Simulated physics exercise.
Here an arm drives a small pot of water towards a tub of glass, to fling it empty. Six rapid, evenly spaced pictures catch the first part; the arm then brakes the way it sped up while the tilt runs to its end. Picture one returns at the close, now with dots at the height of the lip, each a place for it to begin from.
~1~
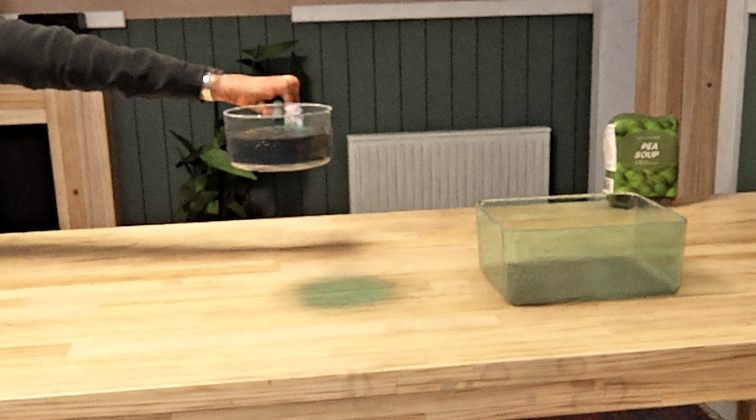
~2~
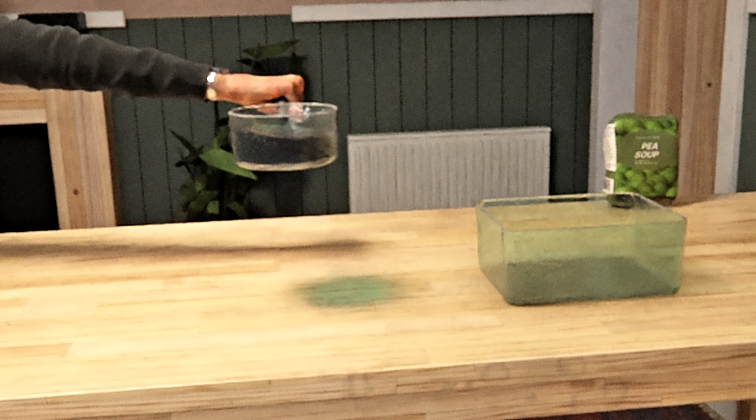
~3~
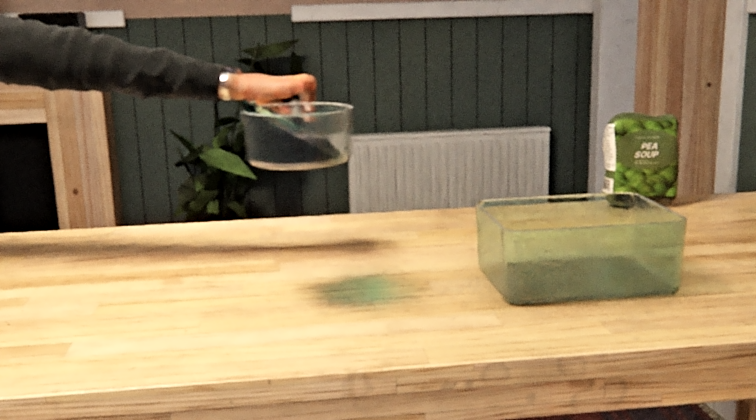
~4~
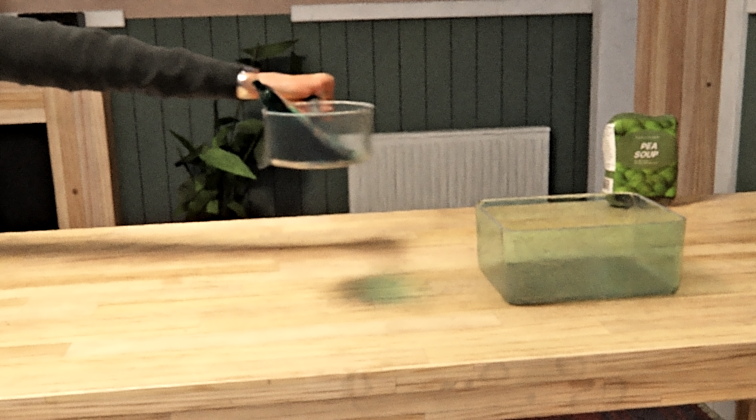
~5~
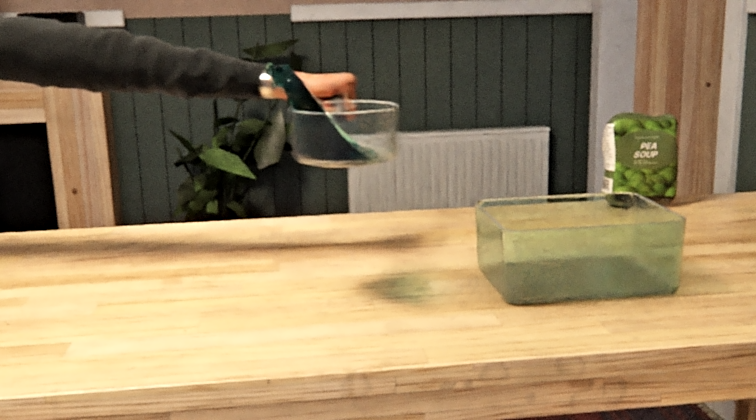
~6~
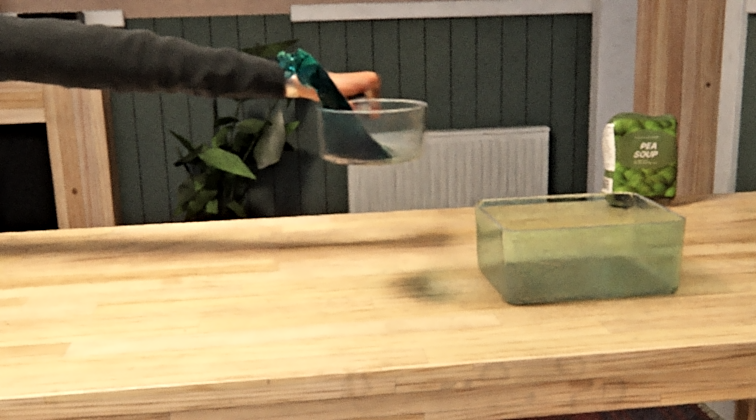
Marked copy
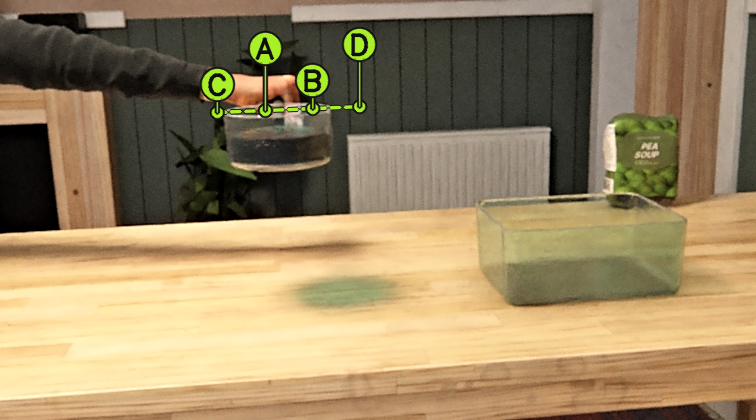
Dark-sleeved arm moving a small glass pot rightward above a wooden table as blue-green water surges over its left rim.
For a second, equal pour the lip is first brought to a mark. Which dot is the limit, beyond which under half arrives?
Take D.
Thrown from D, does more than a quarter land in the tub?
Yes, clearly.
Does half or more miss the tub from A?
Yes, it does.
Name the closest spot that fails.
Spot B.
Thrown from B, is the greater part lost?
Yes, it does.
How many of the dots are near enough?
One.
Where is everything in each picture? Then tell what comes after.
Upright, lip at (329, 107); tub from (504, 304) to (679, 292); nothing has left yet, in the first frame.
Upright, lip at (335, 107); nothing has left yet, in the second frame.
Upright, lip at (349, 106); water is over the rim, down to (254, 110), in the third frame.
Upright, lip at (369, 105); water is over the rim, down to (284, 108), in the fourth frame.
Upright, lip at (395, 104); water is over the rim, down to (298, 108), in the fifth frame.
Upright, lip at (422, 103); water is over the rim, down to (324, 107), in the sixth frame.
In lime, A at (265, 110); B at (312, 108); C at (217, 112); D at (359, 106).
For spot A, about 24 % lands in the tub, 71 % falls short and 5 % goes beside or beyond.
For spot B, about 28 % lands in the tub, 63 % falls short and 9 % goes beside or beyond.
For spot C, about 13 % lands in the tub, 83 % falls short and 4 % goes beside or beyond.
For spot D, about 73 % lands in the tub, 11 % falls short and 16 % goes beside or beyond.
